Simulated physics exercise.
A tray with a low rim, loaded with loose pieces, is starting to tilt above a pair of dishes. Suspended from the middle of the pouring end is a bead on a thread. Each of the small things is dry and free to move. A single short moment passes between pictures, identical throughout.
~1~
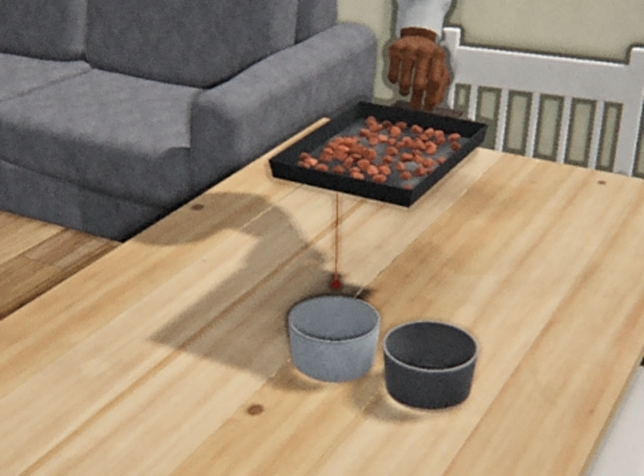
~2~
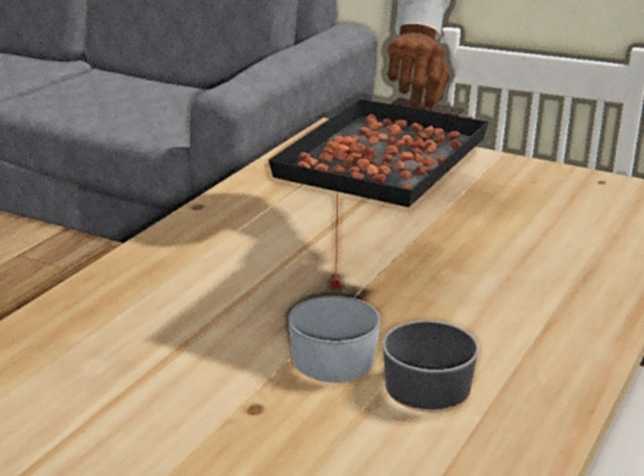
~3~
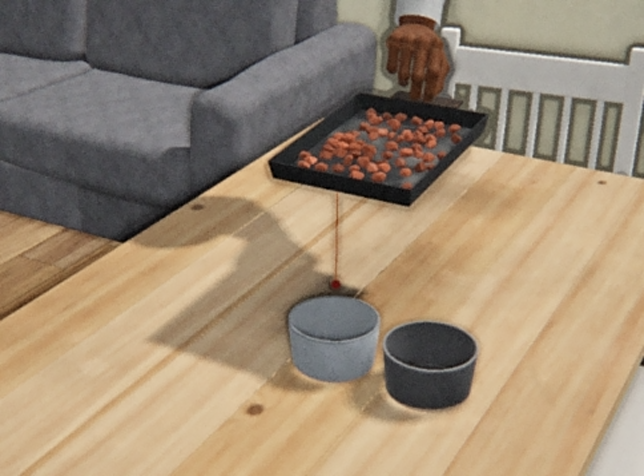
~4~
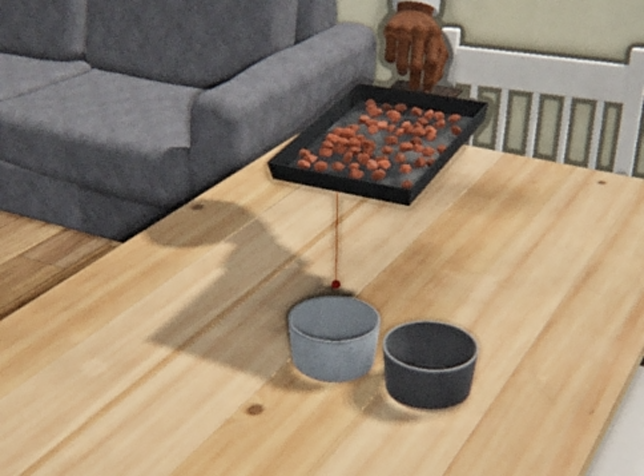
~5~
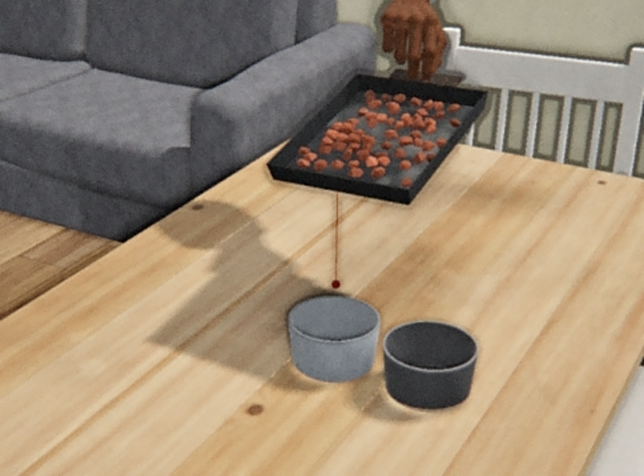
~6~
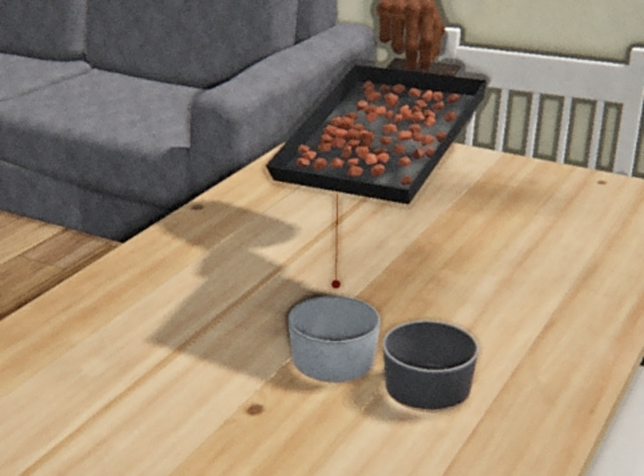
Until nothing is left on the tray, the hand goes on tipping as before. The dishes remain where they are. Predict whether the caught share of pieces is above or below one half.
The greater share ends up outside the dishes.
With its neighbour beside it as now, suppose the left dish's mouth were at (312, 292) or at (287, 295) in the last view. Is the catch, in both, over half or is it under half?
Short of half, then the bulk of it.
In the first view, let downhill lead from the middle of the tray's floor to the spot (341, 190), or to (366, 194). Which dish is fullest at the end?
First try: The dish to the left; second try: The dish to the left.
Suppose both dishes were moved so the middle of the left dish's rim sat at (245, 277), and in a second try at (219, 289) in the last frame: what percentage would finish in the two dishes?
30 %, then 70 %.
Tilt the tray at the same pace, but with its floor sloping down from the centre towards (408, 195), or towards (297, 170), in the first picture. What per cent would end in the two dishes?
I'd put it at some 20 % and then some 0 %.
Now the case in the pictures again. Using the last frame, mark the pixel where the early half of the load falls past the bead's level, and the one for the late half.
The first part passes (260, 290); everything after passes (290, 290).
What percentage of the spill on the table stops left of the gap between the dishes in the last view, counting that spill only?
Left share: Close to 100 %.
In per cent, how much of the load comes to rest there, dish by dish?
Left dish 30, right dish 0 %.
Just after the last frame, tray tipped steeply; every one on the tray.
A moment on, tray tipped past a quarter turn; roughly half on the tray; about a tenth in the left dish; roughly a quarter outside both; about a tenth in the air.
Further on, tray tipped past a quarter turn; roughly a third in the left dish; roughly two thirds outside both.
When it is over, tray tipped past a quarter turn; not one in the right dish; roughly a third in the left dish; roughly two thirds outside both.
